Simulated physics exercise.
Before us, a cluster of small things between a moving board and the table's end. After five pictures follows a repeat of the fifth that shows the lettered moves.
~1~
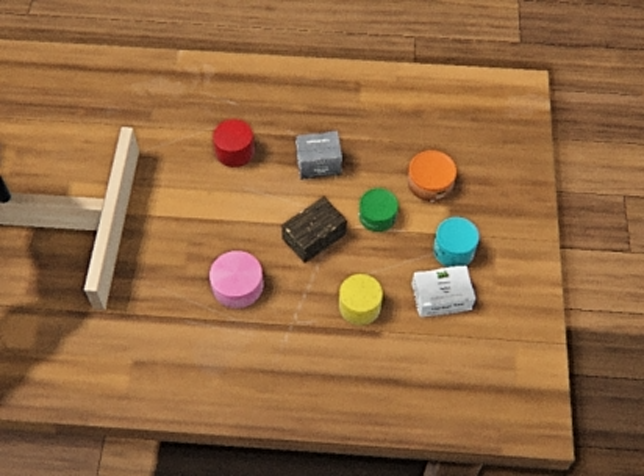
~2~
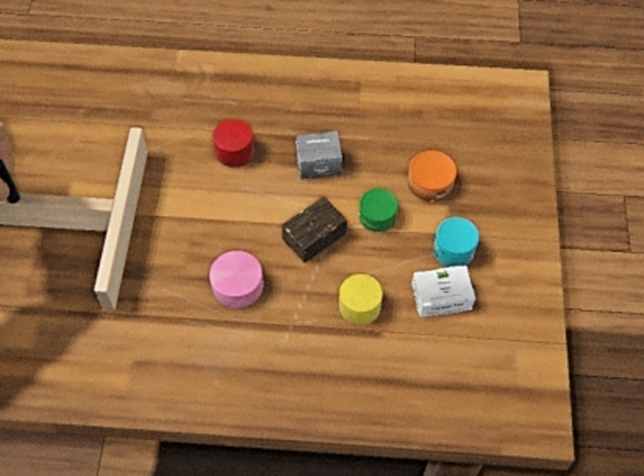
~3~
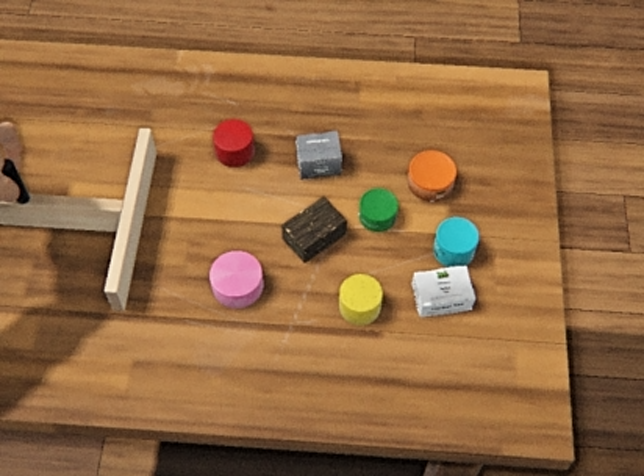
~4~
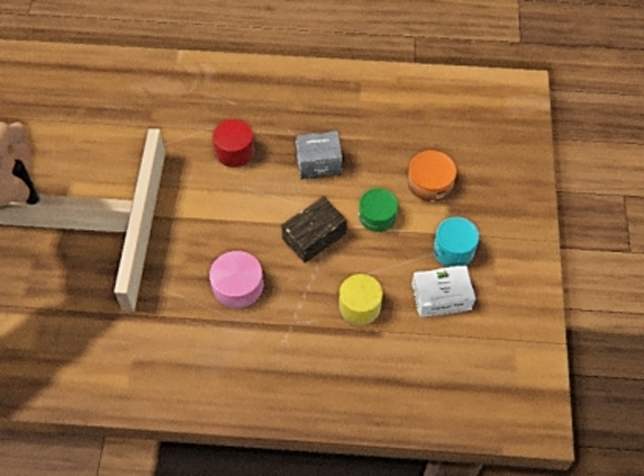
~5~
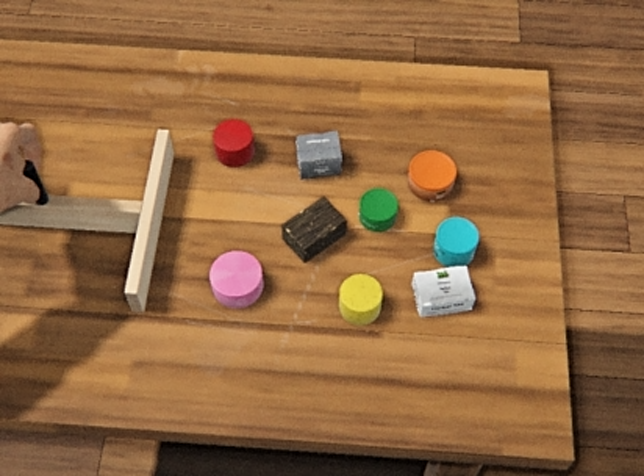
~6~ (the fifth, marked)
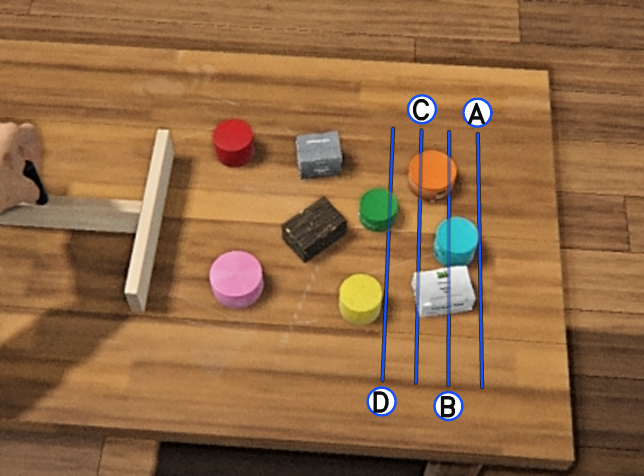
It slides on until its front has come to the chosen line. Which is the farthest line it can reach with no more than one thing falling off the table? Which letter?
Line A.
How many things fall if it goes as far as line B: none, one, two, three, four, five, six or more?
By then, none.
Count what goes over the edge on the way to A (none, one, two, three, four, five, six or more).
The count is none.
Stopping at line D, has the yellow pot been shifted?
By then, yes.
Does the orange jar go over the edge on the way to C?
By then, no.
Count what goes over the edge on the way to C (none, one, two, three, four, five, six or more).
The count is none.
On the marked copy, A at (480, 250); B at (449, 248); C at (419, 246); D at (388, 244).
Following A. Soon after the start, board (266, 214); red tin (263, 135); pink tin (294, 284).
Later, board (387, 222); white packet (471, 296); orange jar (460, 178).
In the end, board (480, 228); orange jar (549, 184); white packet (556, 319); none fallen.
As for the rest, B is within the limit but short; C is within the limit but short; D is within the limit but short.
